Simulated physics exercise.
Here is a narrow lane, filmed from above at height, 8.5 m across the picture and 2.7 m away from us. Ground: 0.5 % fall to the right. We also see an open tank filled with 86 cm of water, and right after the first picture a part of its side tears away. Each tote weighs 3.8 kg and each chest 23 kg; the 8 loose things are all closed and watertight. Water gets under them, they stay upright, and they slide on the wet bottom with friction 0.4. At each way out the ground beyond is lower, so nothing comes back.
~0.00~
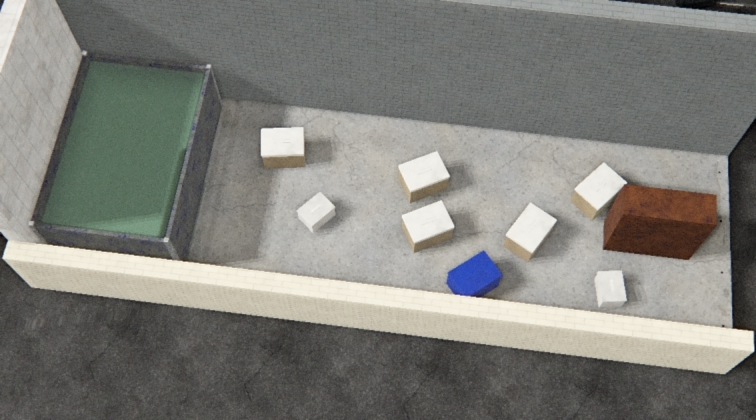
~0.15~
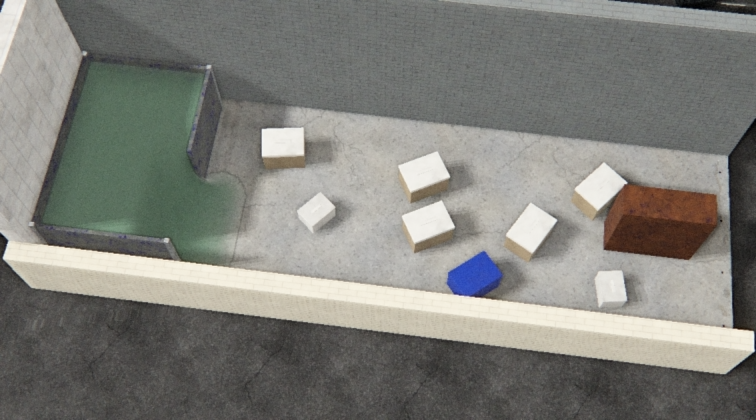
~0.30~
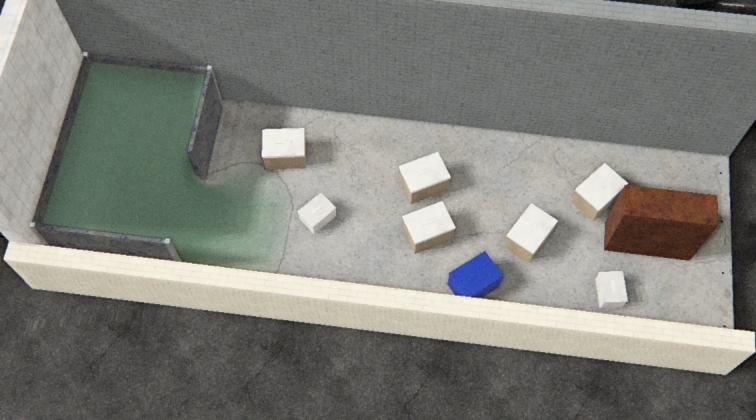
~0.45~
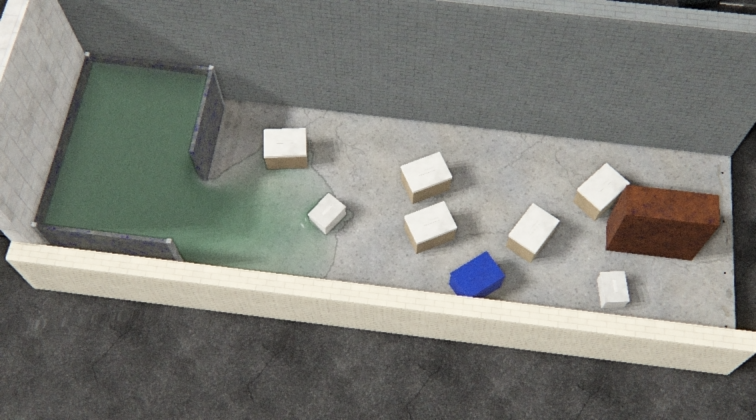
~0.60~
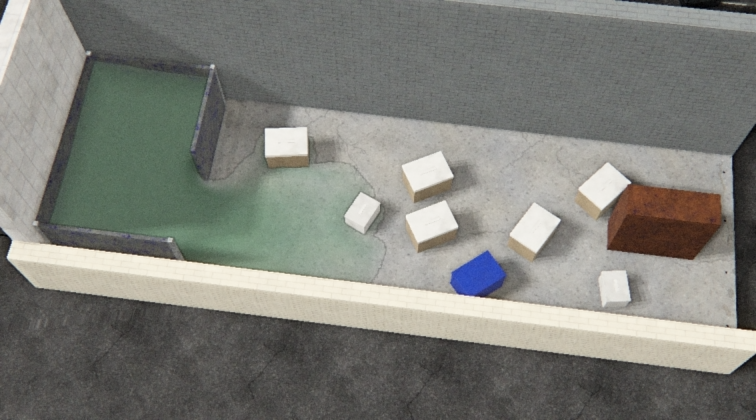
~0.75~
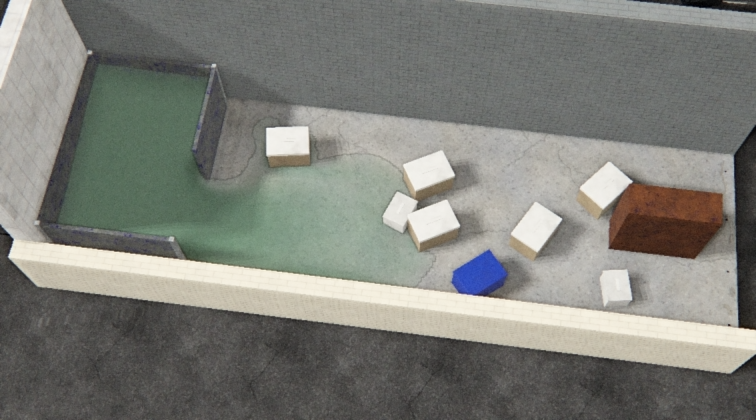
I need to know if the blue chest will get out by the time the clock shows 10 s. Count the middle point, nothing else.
I expect it to be flushed out in time.
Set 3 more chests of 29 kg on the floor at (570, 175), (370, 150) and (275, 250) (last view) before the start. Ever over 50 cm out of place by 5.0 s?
In sequence: Exceeds it / falls below it / exceeds it.
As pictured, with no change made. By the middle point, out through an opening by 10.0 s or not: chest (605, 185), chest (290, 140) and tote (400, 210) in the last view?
Crossed; held back; crossed.
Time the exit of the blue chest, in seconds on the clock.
Somewhere near 2.0 s.
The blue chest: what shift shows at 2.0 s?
About 250 cm.
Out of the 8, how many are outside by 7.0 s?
By that moment the number is 7.
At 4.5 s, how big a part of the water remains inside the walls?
Around 68 % of the water.
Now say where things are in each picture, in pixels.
The first frame shows the blue chest at (475, 274), on the bottom; 3.7 m2 under water; 0 of 8 have shifted.
The second frame shows the blue chest at (475, 274), on the bottom; 4.6 m2 under water; 0 of 8 have shifted.
The third frame shows the blue chest at (476, 274) rests on the ground; water covers 5.7 m2; 0 of 8 have shifted.
The fourth frame shows the blue chest at (478, 274) rests on the ground; water covers 6.6 m2; 1 of 8 have shifted.
The fifth frame shows the blue chest at (479, 274), on the bottom; water covers 7.7 m2; 1 of 8 have shifted.
The sixth frame shows the blue chest at (480, 273), on the bottom; water covers 8.9 m2; 1 of 8 have shifted.
After 2.0 s the blue chest is near (690, 271), 2.6 m from its start, aground; 0 of 8 are out; 2 afloat.
After 4.5 s the blue chest has gone out; 6 of 8 are out; 1 afloat.
After 7.0 s the blue chest has gone out; 7 of 8 are out; 0 afloat.
After 10.0 s the blue chest has gone out; 7 of 8 are out; 0 afloat.
